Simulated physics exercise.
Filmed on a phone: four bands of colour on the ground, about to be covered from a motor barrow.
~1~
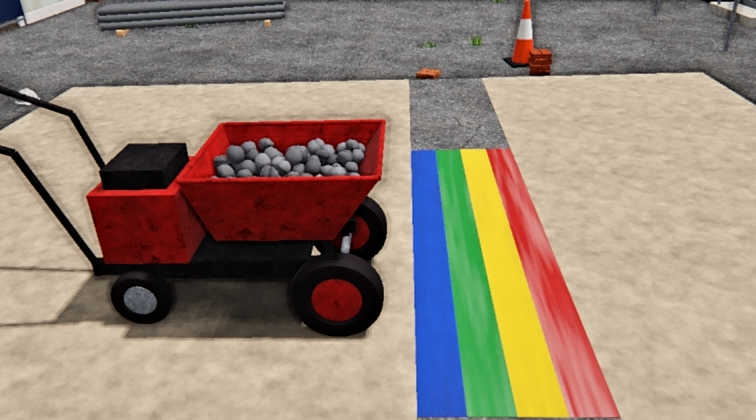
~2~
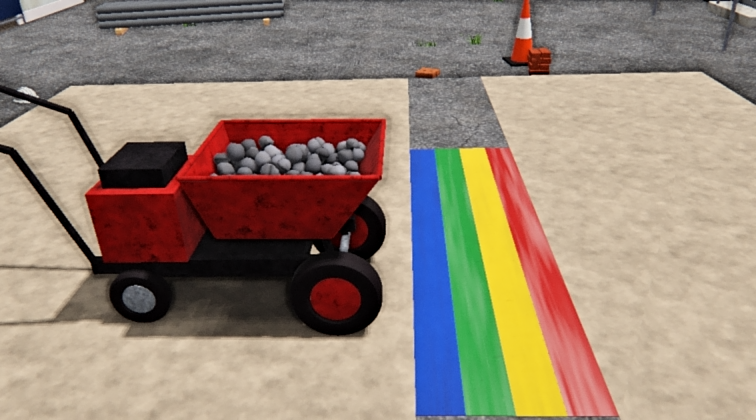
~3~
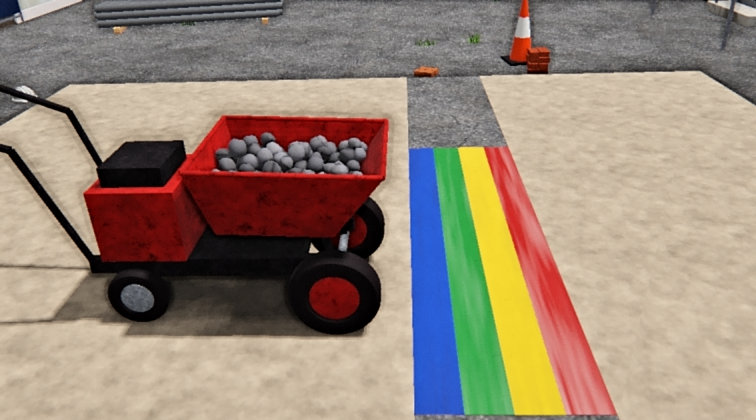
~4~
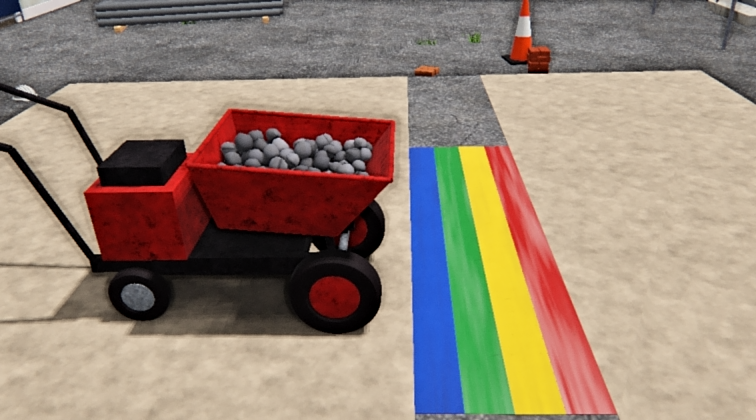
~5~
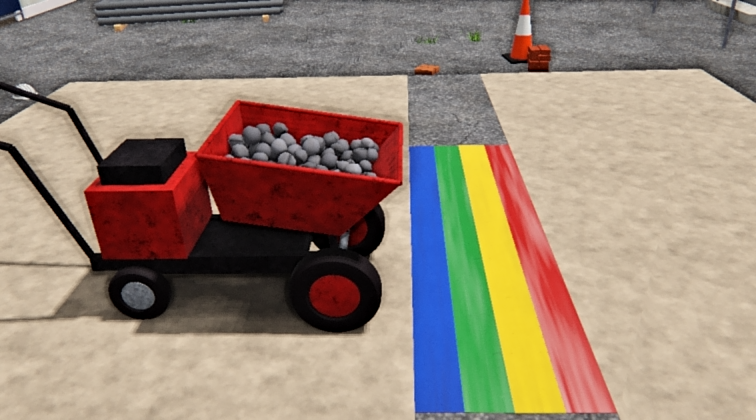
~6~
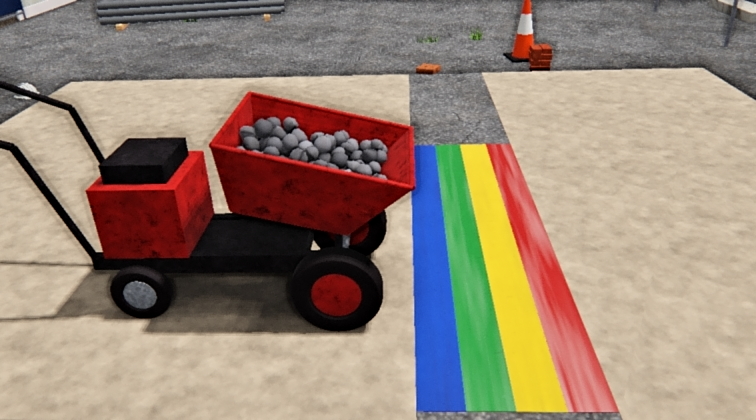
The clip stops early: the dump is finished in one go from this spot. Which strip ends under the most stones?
The yellow strip carries the most.
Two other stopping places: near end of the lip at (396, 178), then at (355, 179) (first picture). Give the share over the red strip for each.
First some 30, then 20 per cent.
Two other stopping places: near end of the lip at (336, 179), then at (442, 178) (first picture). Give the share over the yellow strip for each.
In turn 20 and 10 in a hundred.
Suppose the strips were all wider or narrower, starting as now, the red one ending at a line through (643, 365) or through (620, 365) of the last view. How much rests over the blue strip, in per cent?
Roughly 0 per cent, and 0 per cent.
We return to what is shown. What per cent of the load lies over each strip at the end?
Blue strip near 0; green strip near 15; yellow strip near 30; red strip near 20.
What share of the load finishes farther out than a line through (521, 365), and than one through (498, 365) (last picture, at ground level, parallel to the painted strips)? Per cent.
The first gives 60 %, the second 70 %.
Shortly afterwards, skip tipped steeply; the whole lot in the skip.
Next, skip tipped right over; the bulk in the skip; only a few over the green strip; a little over the yellow strip; only a few over the red strip; only a few falling.
Some moments later, skip tipped right over; near a quarter in the skip; a little over the green strip; near a quarter over the yellow strip; near a quarter over the red strip; a little off the paint.
In the end, skip tipped right over; near a quarter in the skip; none at all over the blue strip; a little over the green strip; near a third over the yellow strip; near a quarter over the red strip; a little off the paint.
